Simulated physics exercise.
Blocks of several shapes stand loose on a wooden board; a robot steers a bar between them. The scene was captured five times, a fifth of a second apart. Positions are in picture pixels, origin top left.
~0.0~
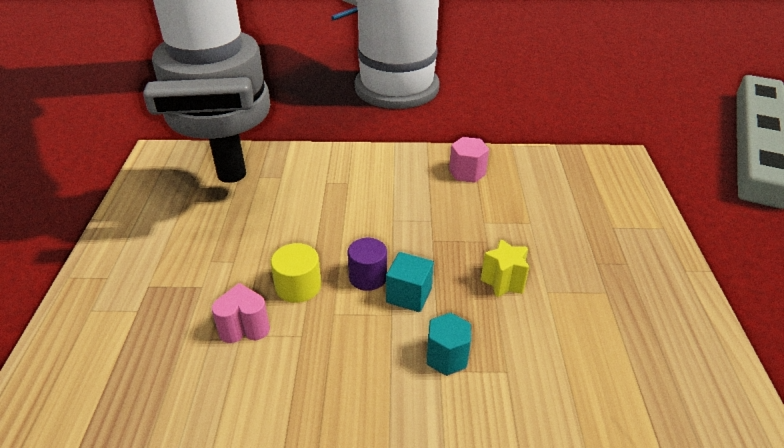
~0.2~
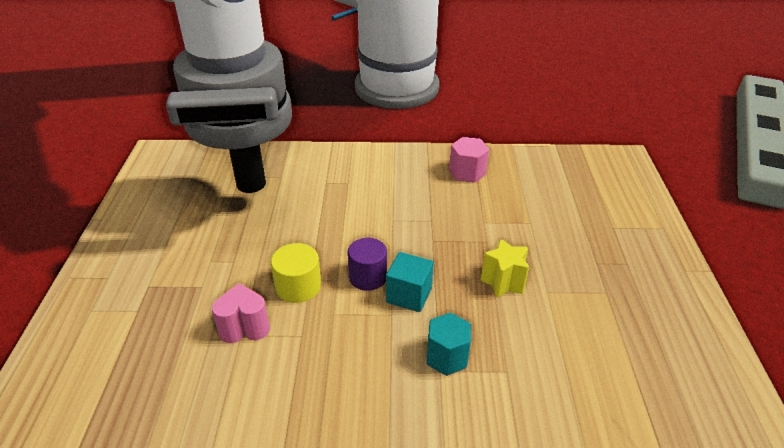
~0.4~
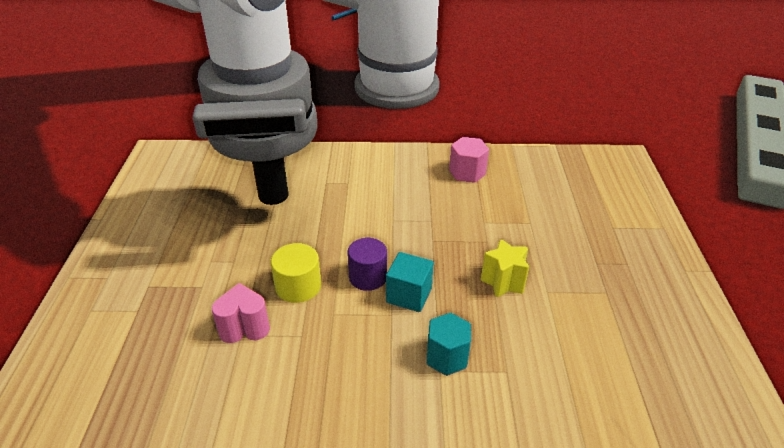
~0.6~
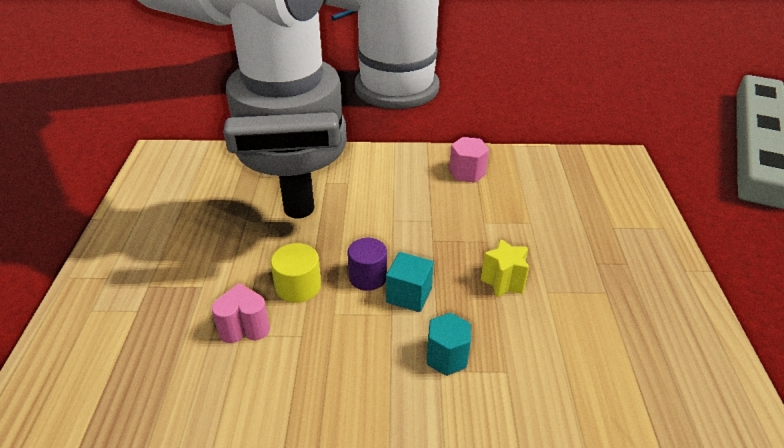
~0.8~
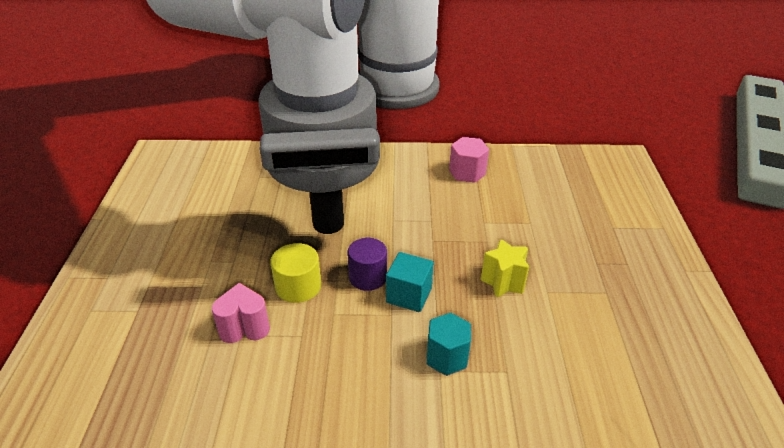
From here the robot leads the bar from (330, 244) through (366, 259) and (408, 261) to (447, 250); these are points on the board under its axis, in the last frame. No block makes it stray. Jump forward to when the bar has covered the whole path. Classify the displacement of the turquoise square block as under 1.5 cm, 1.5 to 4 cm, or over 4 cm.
I reckon it covers less than 1.5 cm.
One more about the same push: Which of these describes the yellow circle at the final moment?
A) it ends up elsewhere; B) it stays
Correct choice: B.
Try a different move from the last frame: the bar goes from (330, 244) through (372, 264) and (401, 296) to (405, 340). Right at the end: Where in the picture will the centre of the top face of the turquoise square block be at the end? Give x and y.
My estimate: (447, 303).
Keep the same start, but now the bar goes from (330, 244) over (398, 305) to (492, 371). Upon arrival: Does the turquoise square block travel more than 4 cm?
It seems so.
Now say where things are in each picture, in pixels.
The first picture shows tip of the bar at (232, 175), middles of tops, yellow circle at (294, 258), purple circle at (367, 250), turquoise square block at (410, 267).
The second picture shows bar at (251, 185), nothing pushed.
The third picture shows bar at (274, 196), nothing pushed.
The fourth picture shows bar at (299, 209), nothing pushed.
The fifth picture shows bar at (329, 224), yellow circle at (294, 258), purple circle at (367, 250), turquoise square block at (410, 267).
On the path given first. One third of the way, bar at (366, 239); purple circle at (375, 256).
Two thirds of the way, bar at (409, 241); purple circle at (383, 260); turquoise square block at (419, 274).
At the end, bar at (449, 230); yellow circle unmoved; purple circle at (383, 260); turquoise square block at (419, 274).
